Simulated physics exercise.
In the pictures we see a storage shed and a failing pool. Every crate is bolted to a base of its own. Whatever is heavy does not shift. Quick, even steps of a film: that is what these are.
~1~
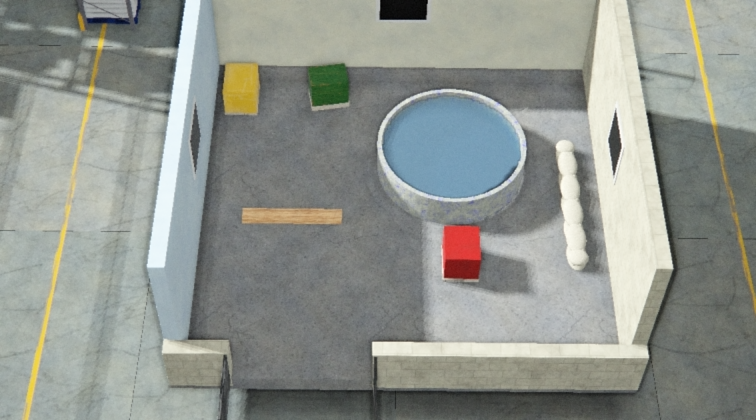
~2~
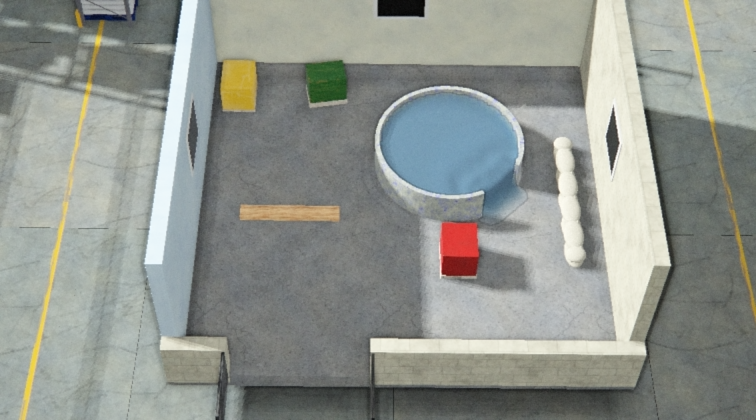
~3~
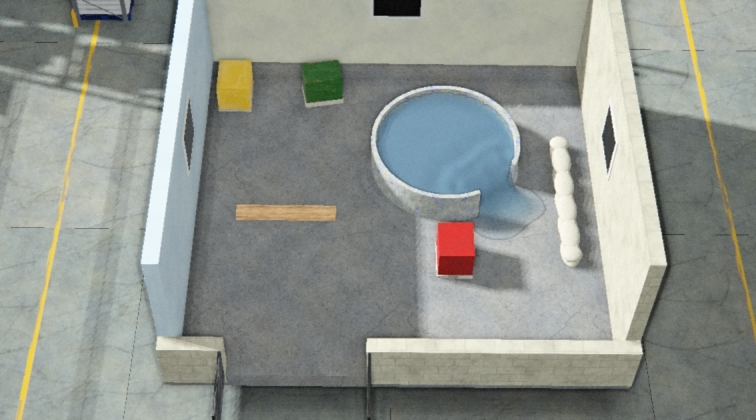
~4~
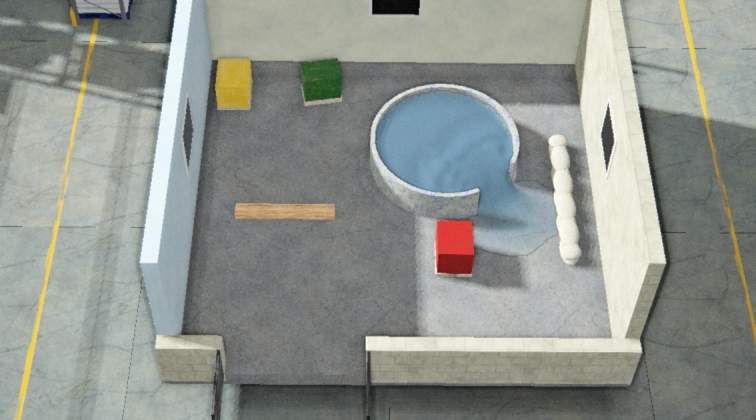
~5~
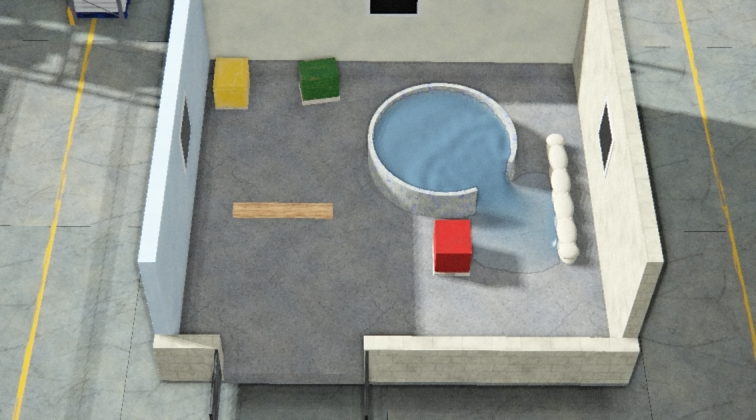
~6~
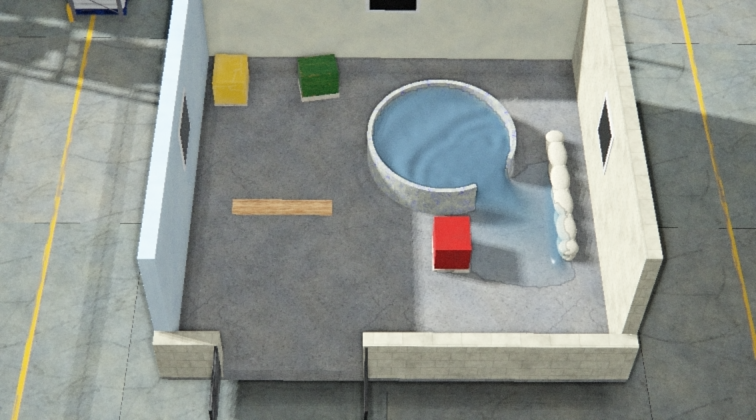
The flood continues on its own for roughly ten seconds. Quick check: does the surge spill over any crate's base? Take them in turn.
Result: Yellow crate wet, green crate dry, red crate dry.
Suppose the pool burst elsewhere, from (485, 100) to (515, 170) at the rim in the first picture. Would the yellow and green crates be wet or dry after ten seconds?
Log: Yellow is doused; green is doused.
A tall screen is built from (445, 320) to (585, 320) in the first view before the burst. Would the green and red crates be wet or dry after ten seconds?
In short: The green crate keeps dry, the red crate takes water.
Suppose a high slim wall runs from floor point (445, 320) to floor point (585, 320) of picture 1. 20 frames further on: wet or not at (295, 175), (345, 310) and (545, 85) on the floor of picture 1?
One by one: Spared, soaked, soaked.
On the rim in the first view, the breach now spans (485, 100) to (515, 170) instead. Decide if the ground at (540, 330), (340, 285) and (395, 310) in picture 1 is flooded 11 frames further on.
Going through them in turn: Reached by the flood, then still unsoaked, then still unsoaked.
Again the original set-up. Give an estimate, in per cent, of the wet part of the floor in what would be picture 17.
Some 25 per cent.
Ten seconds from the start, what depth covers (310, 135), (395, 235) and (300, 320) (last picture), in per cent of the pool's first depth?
The depths come to near 8, 2 and 6 per cent respectively.
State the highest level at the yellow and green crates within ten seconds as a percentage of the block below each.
About 170 percent and about 80 percent.
A moment on, water covers 15 % of the floor; the yellow crate not reached, the green crate not reached, the red crate water round its plinth.
Next, water covers 25 % of the floor; the yellow crate not reached, the green crate not reached, the red crate water round its plinth.
Then, water covers 35 % of the floor; the yellow crate not reached, the green crate not reached, the red crate water round its plinth.
Later, water covers 65 % of the floor; the yellow crate not reached, the green crate not reached, the red crate water round its plinth.
In the end, water covers 90 % of the floor; the yellow crate was topped, the green crate stayed above the water, the red crate stayed above the water.
